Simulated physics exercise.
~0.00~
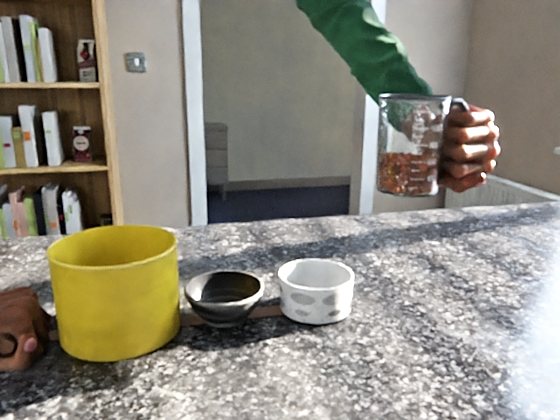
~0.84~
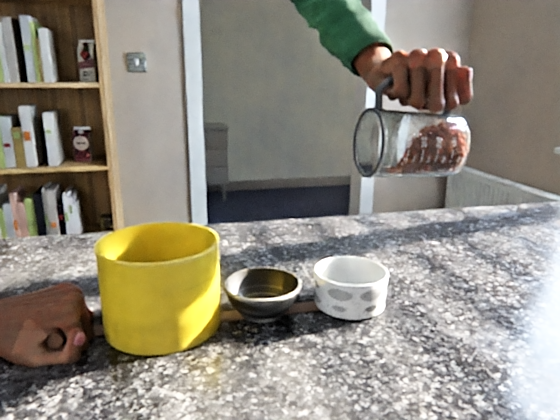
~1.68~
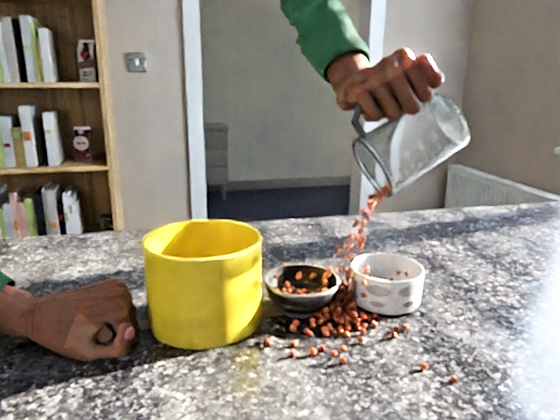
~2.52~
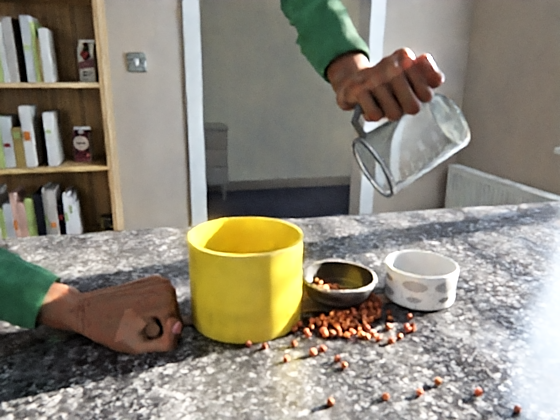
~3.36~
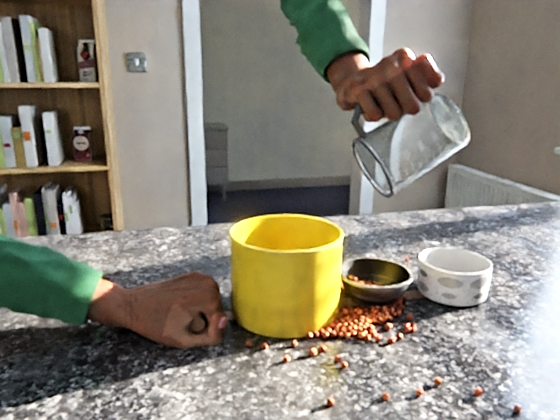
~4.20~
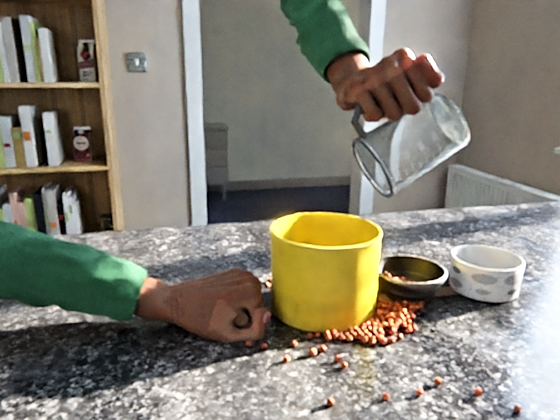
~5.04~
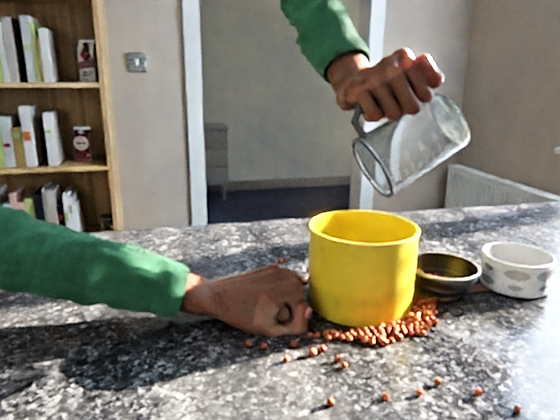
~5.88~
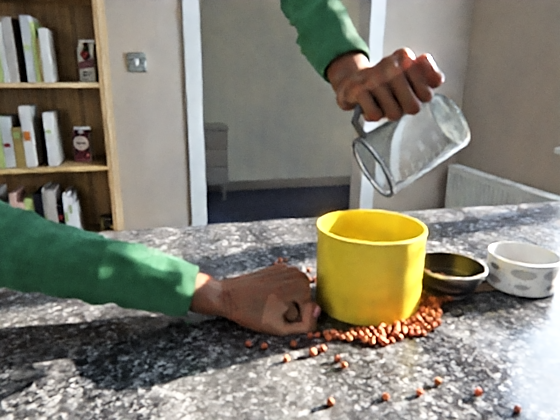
Hand tipping brown pellets from a glass jug over bowls sliding right beside a yellow pot, many ending scattered on the counter.
